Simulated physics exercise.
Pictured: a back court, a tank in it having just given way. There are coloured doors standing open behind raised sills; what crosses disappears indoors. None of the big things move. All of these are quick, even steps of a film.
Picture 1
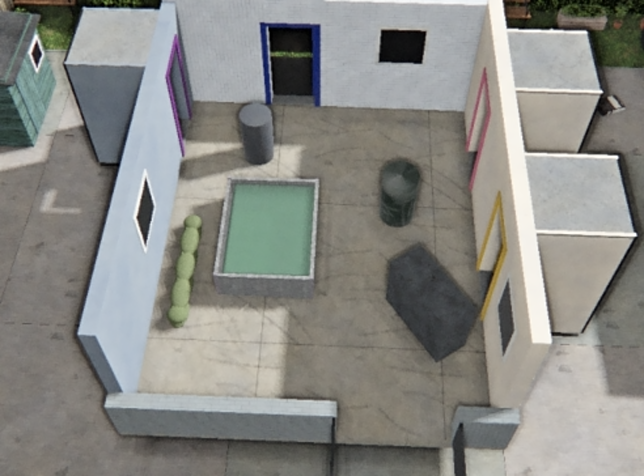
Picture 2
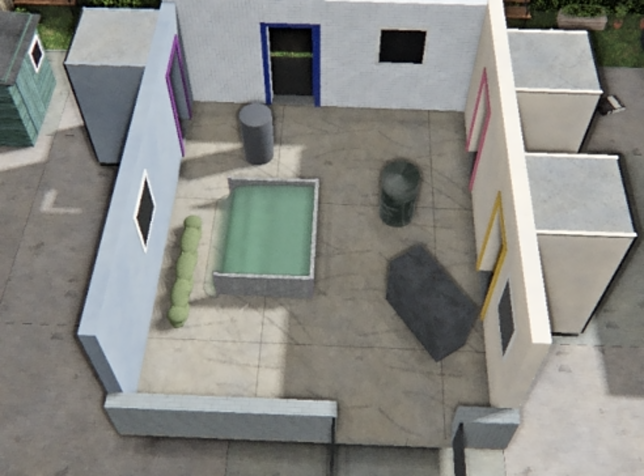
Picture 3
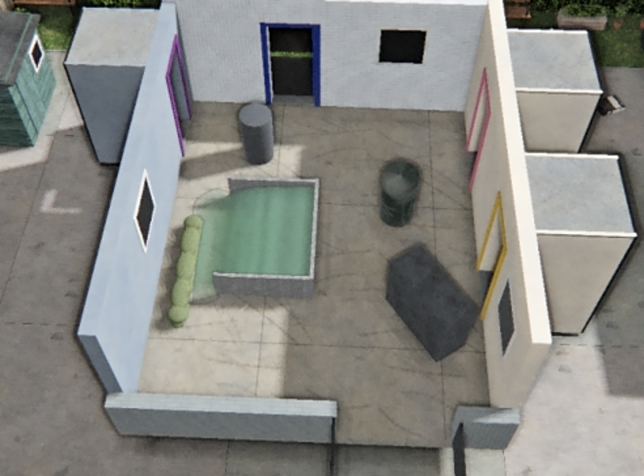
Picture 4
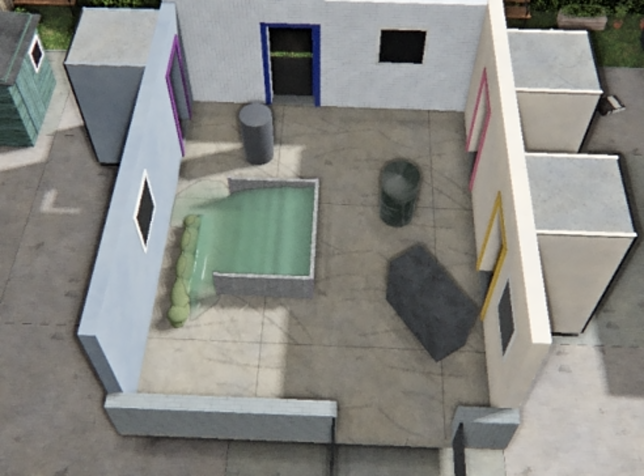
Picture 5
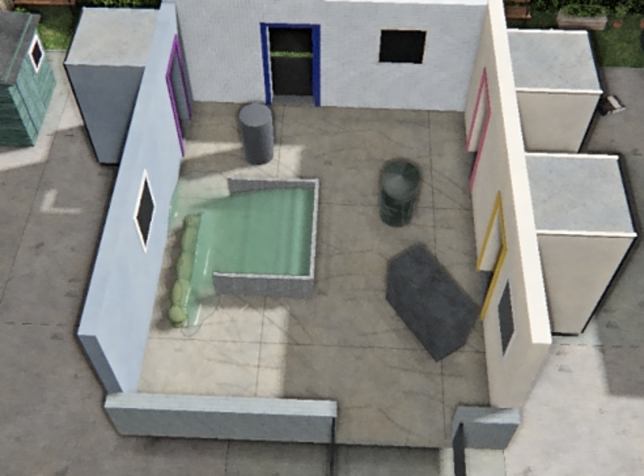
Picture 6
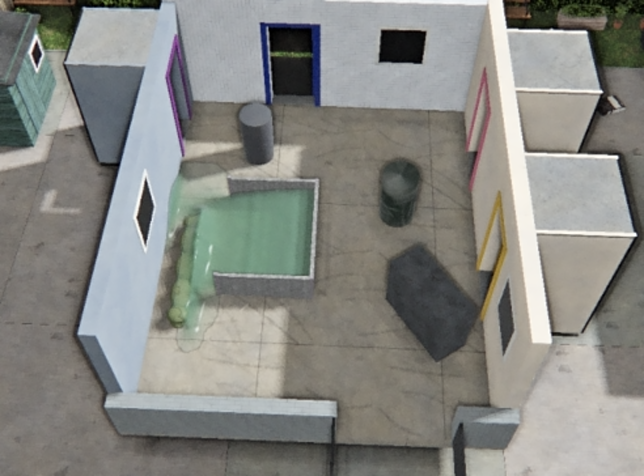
A grey-rimmed tank of green water stands in a walled back court, seen from high above by a still camera. A row of round green bushes lines the pale blue left wall by a purple doorway, with a blue doorway behind, pink and yellow ones right, and a grey cylinder, dark barrel and dark angular block around. The tank's left side opens and water spreads leftward over the bushes, then along the wall.
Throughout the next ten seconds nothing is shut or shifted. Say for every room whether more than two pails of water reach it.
The yellow door lets in little enough there; the pink door lets too much in there; the blue door lets too much in there; the purple door lets too much in there.
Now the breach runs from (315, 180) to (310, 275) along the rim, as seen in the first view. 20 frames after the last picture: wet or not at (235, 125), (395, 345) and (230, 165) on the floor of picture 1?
In turn: Untouched, then inundated, then untouched.
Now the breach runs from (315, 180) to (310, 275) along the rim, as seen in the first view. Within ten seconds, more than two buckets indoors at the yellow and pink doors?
In that case the yellow door overshoots, while the pink door overshoots.
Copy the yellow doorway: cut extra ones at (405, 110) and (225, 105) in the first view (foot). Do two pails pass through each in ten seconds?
Going in order, the first one stays short and the second one exceeds it.
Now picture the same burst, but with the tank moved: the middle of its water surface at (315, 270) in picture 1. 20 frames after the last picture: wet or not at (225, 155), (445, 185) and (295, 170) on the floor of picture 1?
In order: Submerged, untouched, submerged.
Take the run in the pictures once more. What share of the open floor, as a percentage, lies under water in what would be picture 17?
I'd estimate some 30 per cent.
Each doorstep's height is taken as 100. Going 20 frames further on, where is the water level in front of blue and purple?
Some 250 percent, then some 150 percent.
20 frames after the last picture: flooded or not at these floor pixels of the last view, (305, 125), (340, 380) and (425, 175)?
First swamped, then swamped, then spared.
A moment on, water covers 20 % of the floor; the yellow door not reached, the pink door not reached, the blue door not reached, the purple door wet at the sill, nothing in.
Next, water covers 30 % of the floor; the yellow door not reached, the pink door not reached, the blue door not reached, the purple door under two buckets in.
Then, water covers 45 % of the floor; the yellow door not reached, the pink door not reached, the blue door under two buckets in, the purple door under two buckets in.
Later, water covers 70 % of the floor; the yellow door wet at the sill, nothing in, the pink door under two buckets in, the blue door over two buckets in, the purple door over two buckets in.
In the end, water covers 85 % of the floor; the yellow door under two buckets in, the pink door over two buckets in, the blue door over two buckets in, the purple door over two buckets in.
